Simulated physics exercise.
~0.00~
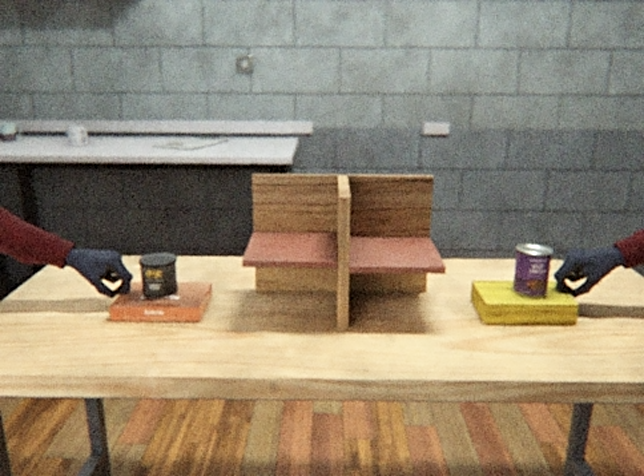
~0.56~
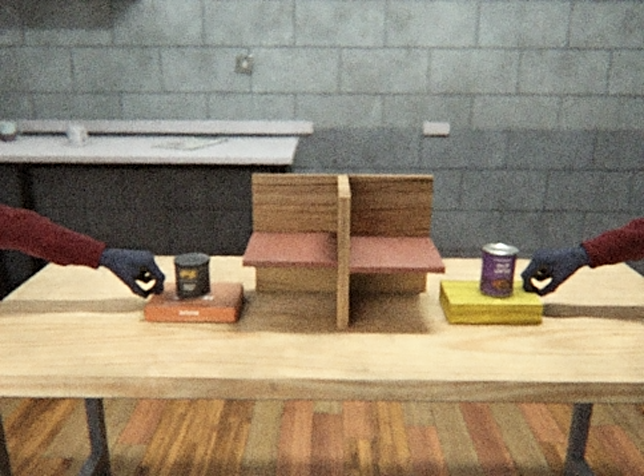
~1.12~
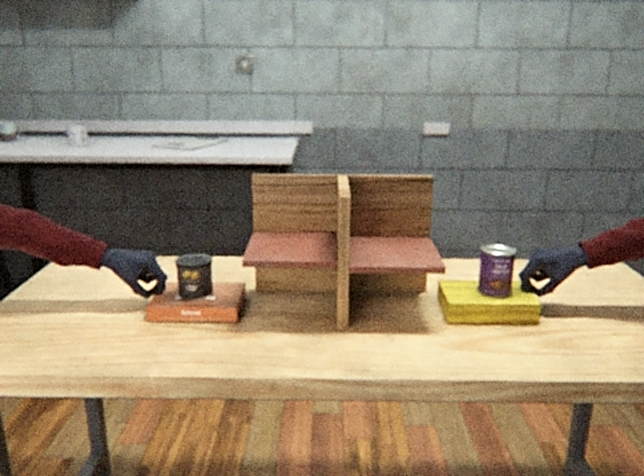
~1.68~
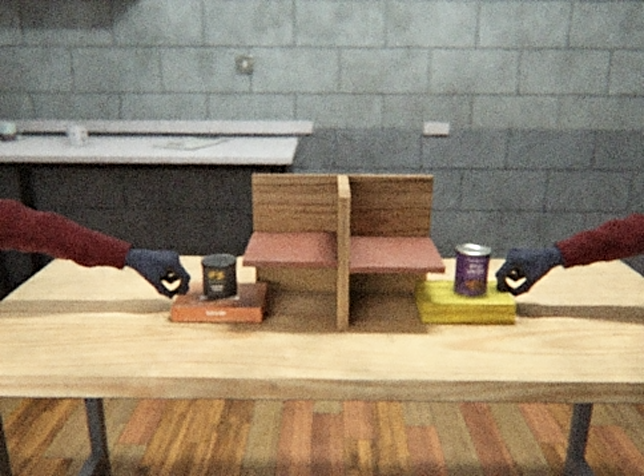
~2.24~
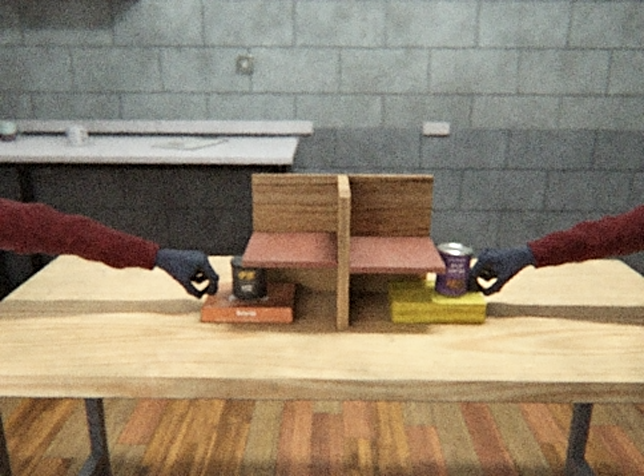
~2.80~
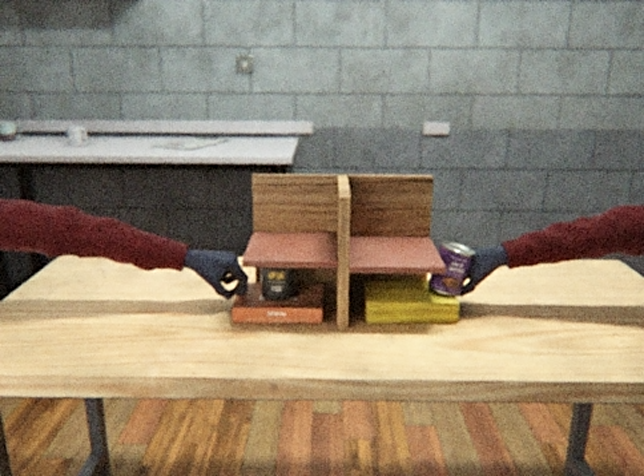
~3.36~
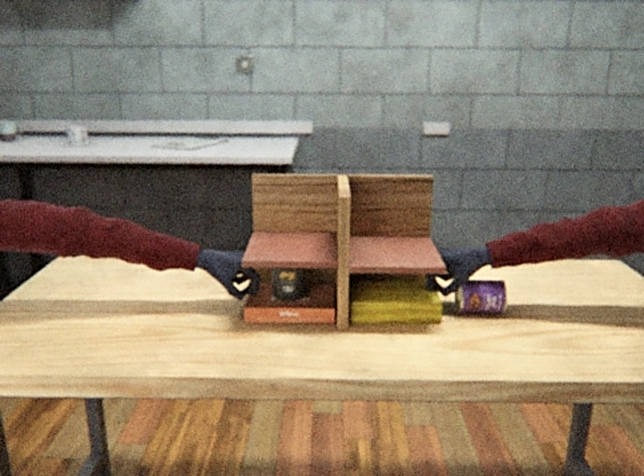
The clip shows two gloved hands pushing a black tin on an orange box and a purple tin on a yellow board towards openings under a wooden shelf; the black tin slides beneath, while the purple tin catches, tips and ends on its side outside.
